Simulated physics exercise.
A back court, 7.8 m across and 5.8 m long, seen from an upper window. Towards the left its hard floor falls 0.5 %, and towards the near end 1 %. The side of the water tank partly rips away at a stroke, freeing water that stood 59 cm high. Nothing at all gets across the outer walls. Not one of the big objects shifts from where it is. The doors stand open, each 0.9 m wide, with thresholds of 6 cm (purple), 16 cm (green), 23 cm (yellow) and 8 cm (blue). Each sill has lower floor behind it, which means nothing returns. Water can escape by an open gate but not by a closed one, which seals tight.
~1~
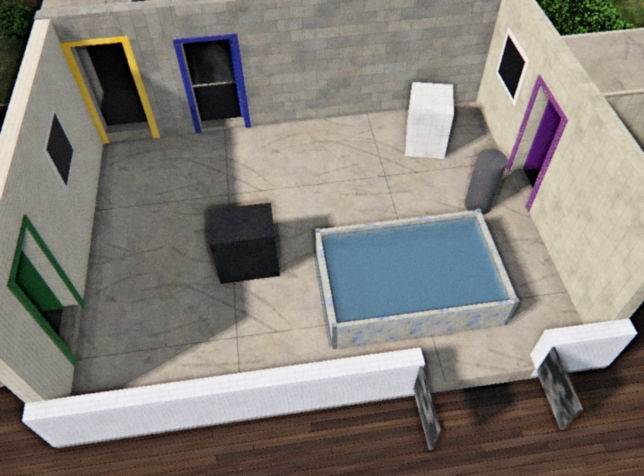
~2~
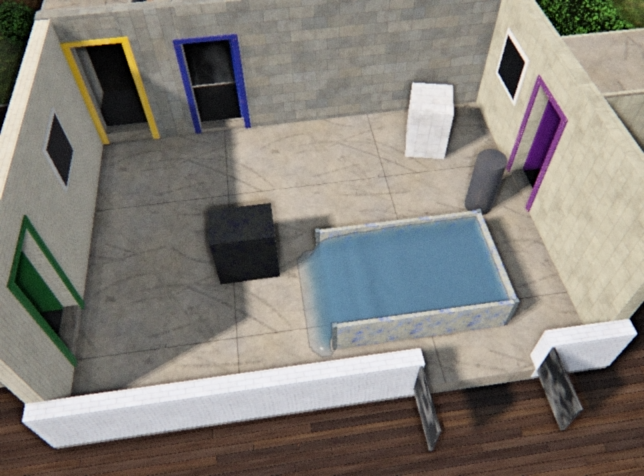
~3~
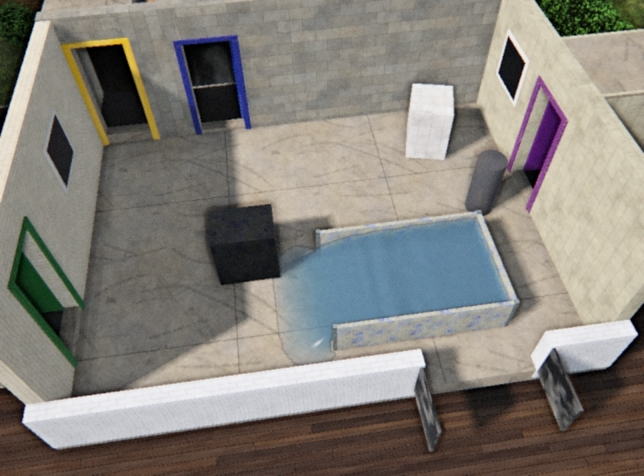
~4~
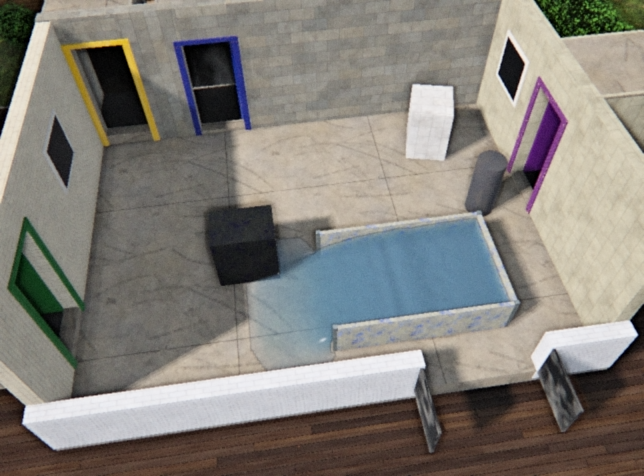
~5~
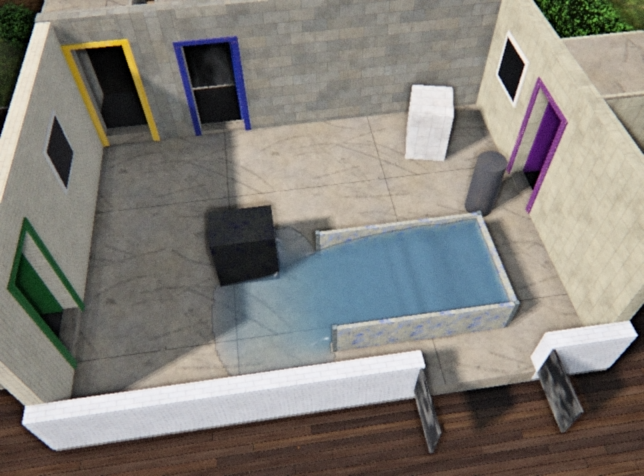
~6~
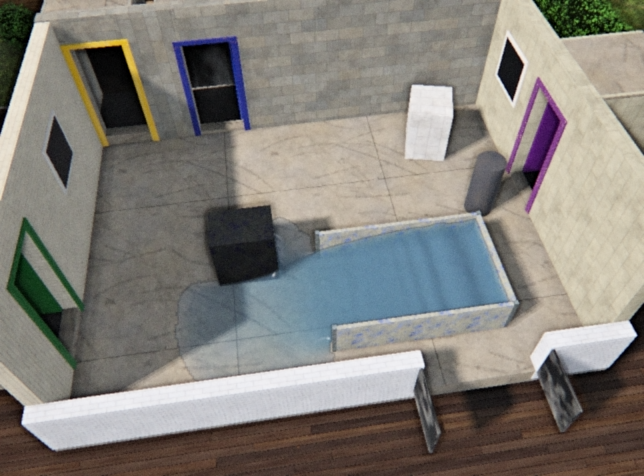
Water bursts out through the open left end of a pale-walled tank in a walled court seen from high above, spreading leftward over the stone floor in a thin, rounded sheet. It reaches the foot of a black block and slides past its near side, while a white block, a grey cylinder and yellow, blue, green and purple doorways stay still. The camera holds steady.
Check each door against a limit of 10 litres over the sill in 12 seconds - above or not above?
Check: Purple door not above; green door above; yellow door not above; blue door above.
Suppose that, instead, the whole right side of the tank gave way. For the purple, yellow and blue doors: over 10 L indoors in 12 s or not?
Compared with the limit, purple is higher, yellow is lower and blue is lower.
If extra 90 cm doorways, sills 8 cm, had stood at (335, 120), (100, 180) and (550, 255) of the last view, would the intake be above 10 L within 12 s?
So, in the order given, it's shy of the mark, then beyond the mark, then shy of the mark.
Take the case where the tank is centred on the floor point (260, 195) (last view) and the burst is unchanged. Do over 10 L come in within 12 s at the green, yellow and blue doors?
At the green door the limit is not exceeded, at the yellow door surpassed, at the blue door not exceeded.
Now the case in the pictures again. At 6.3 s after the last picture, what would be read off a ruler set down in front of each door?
Purple 0 cm, green 11 cm, yellow 15 cm, blue 11 cm.
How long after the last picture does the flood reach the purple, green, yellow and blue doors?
So purple at 8.5 s, green at 0.5 s, yellow at 3.0 s, and blue at 1.8 s.
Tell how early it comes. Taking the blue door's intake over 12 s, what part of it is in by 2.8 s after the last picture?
I'd put it at about 0 per cent by that point.
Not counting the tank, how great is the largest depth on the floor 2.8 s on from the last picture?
It tops out at some 36 cm.
Then, 0.7 s after the last picture water covers 30 % of the floor and is deepest (34 cm) near (279, 270); purple door not reached, green door 24 cm at the sill, 0 L in, yellow door not reached, blue door not reached.
Then, 1.5 s after the last picture water covers 40 % of the floor and is deepest (46 cm) near (68, 424); purple door not reached, green door 29 cm at the sill, 34 L in, yellow door not reached, blue door not reached.
Then, 2.8 s after the last picture water covers 55 % of the floor and is deepest (36 cm) near (68, 424); purple door not reached, green door 30 cm at the sill, 121 L in, yellow door not reached, blue door 6 cm at the sill, 0 L in.
Then, 6.3 s after the last picture water covers 75 % of the floor and is deepest (16 cm) near (99, 185); purple door not reached, green door 11 cm at the sill, 179 L in, yellow door 15 cm at the sill, 0 L in, blue door 11 cm at the sill, 19 L in.
Then, 11.3 s after the last picture water covers 100 % of the floor and is deepest (12 cm) near (79, 334); purple door 8 cm at the sill, 3 L in, green door 10 cm at the sill, 179 L in, yellow door 6 cm at the sill, 0 L in, blue door 4 cm at the sill, 26 L in.
